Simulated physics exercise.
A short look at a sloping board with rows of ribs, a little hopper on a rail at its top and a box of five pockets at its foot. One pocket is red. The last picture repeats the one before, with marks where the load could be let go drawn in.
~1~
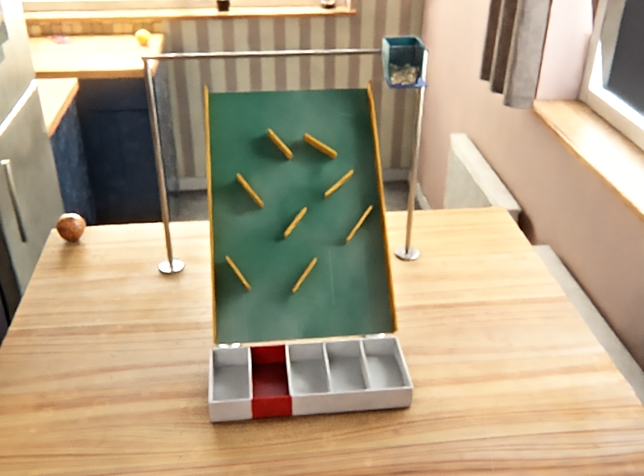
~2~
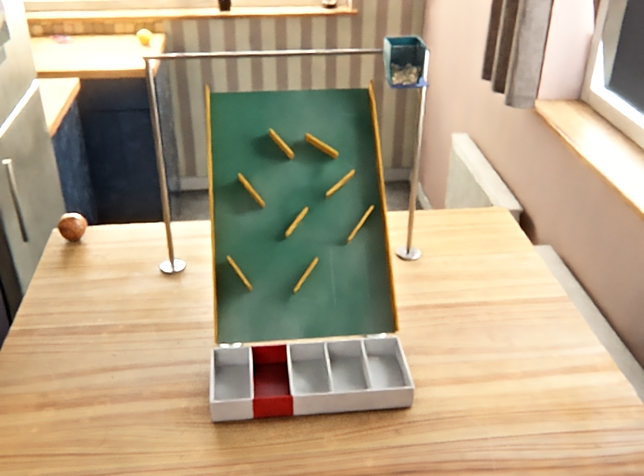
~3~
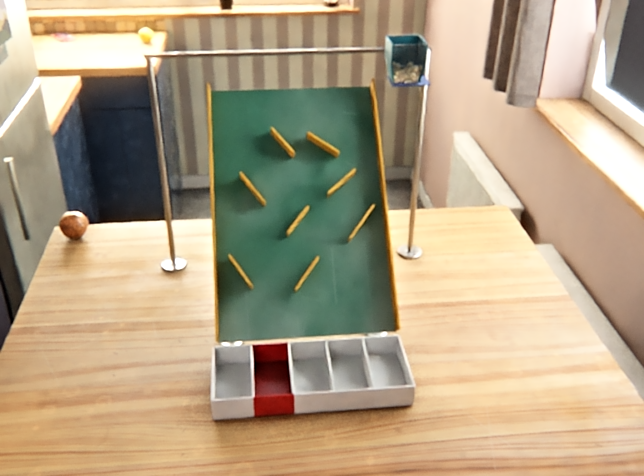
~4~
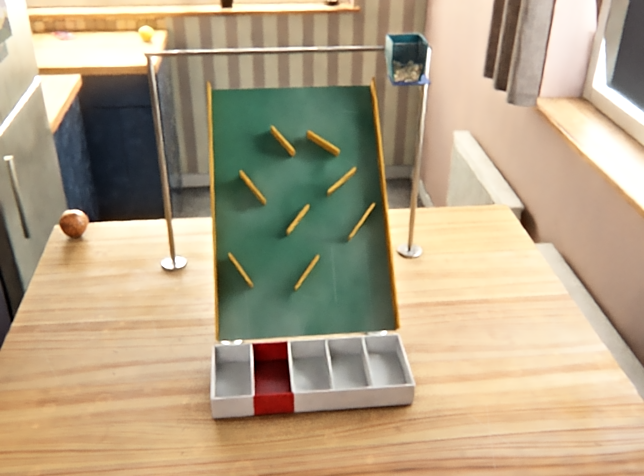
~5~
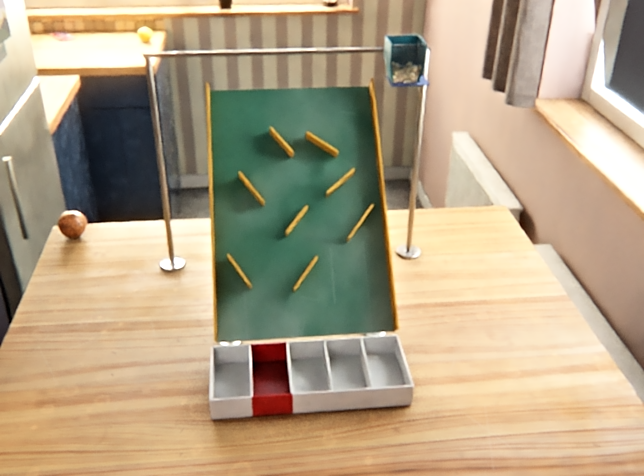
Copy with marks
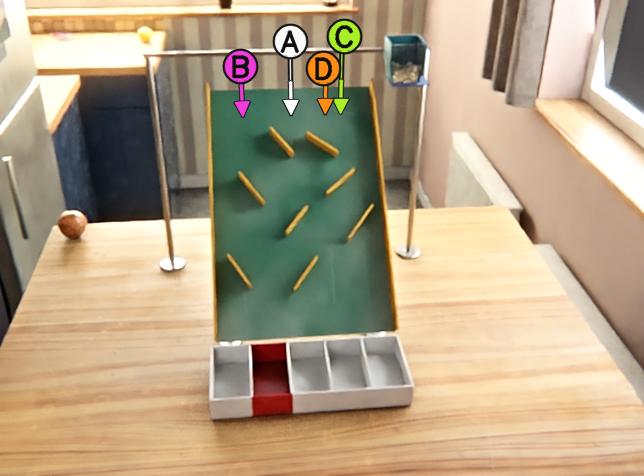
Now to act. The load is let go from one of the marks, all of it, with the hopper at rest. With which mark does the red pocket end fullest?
Choose B.
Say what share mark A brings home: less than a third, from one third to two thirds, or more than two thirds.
It is less than a third.
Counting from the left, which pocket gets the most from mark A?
The fourth from the left.
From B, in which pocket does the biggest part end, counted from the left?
The second from the left.
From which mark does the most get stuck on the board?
That is mark D.
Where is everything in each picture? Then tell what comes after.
The first frame shows hopper at (402, 76), white beans, door shut.
The second frame shows ribs (270, 129) to (293, 154), (307, 134) to (338, 153), (239, 173) to (264, 204).
The third frame shows ribs (329, 192) to (356, 169), (288, 232) to (308, 206), (350, 238) to (374, 204).
The fourth frame shows ribs (229, 253) to (252, 284), (296, 287) to (318, 255).
The fifth frame shows red pocket at (273, 403), number 2 of 5 from the left.
On the marked copy, mark A meets the board at (291, 109); mark B meets the board at (242, 111); mark C meets the board at (340, 108); mark D meets the board at (325, 108).
If A is chosen, a small part in the red pocket, most in other pockets, a small part held on the board.
If B is chosen, about half in the red pocket, about a third in other pockets, a small part outside the box.
If C is chosen, a small part in the red pocket, most in other pockets, a small part held on the board.
If D is chosen, a small part in the red pocket, about half in other pockets, about a third held on the board.
